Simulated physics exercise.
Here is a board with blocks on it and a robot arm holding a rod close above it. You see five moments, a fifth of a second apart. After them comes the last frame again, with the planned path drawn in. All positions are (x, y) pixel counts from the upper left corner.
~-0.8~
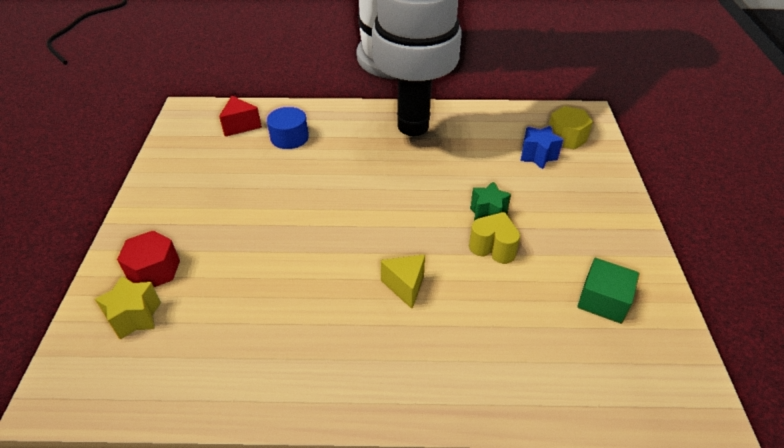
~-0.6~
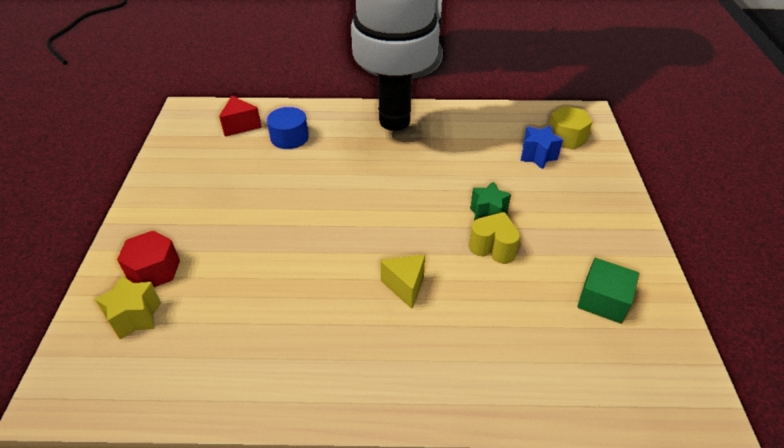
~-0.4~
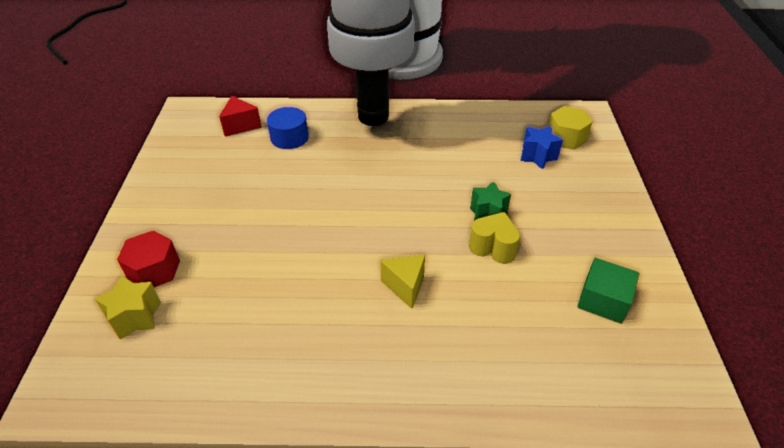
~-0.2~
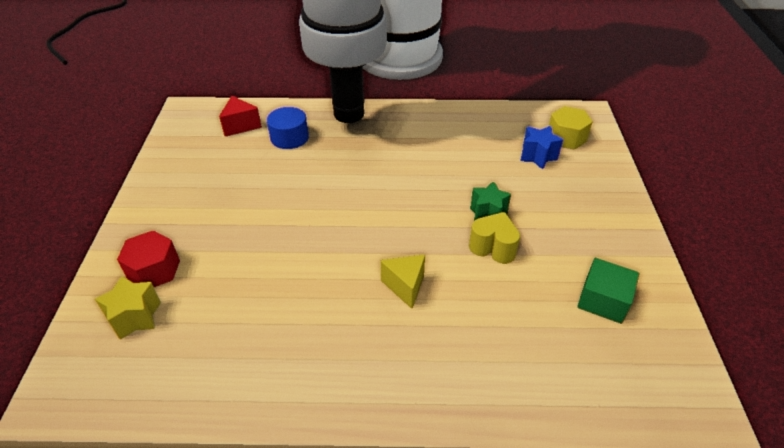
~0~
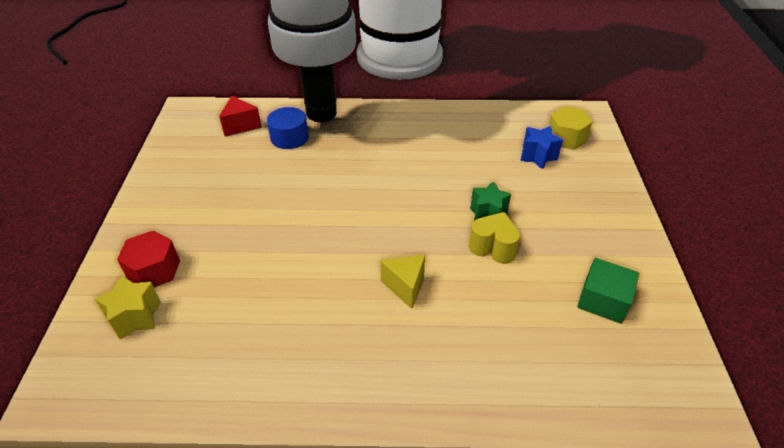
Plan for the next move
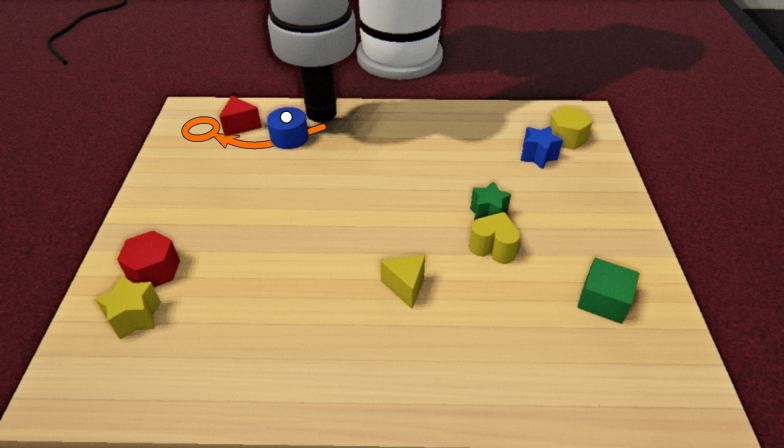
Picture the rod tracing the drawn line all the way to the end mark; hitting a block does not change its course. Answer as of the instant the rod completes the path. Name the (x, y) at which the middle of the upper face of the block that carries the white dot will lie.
Its top centre lands on (198, 139).
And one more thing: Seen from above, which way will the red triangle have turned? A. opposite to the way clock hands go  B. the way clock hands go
That would be B.
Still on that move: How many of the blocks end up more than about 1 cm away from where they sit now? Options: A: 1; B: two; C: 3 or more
The correct letter is B.
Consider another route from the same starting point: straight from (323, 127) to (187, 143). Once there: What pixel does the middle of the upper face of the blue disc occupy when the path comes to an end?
It is at (218, 140).
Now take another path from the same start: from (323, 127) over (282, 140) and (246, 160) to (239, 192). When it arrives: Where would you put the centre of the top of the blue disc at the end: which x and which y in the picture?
The blue disc ends near (199, 147).
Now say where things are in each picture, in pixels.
Tip of the rod (413, 128), middles of tops, red triangle (236, 106), blue disc (286, 117), in the first frame.
Rod (395, 123), nothing pushed, in the second frame.
Rod (374, 118), nothing pushed, in the third frame.
Rod (349, 115), nothing pushed, in the fourth frame.
Rod (322, 114), red triangle (236, 106), blue disc (286, 117), in the fifth frame.
The line goes from (323, 127) over (281, 141) and (236, 143) to (201, 129); the dot is on the blue disc.
The first path, step by step. One third of the way, rod (278, 129); blue disc (242, 131).
Two thirds of the way, rod (231, 130); blue disc (200, 139).
At the end, rod (197, 116); red triangle (227, 101), turned 60° clockwise; blue disc (198, 139).
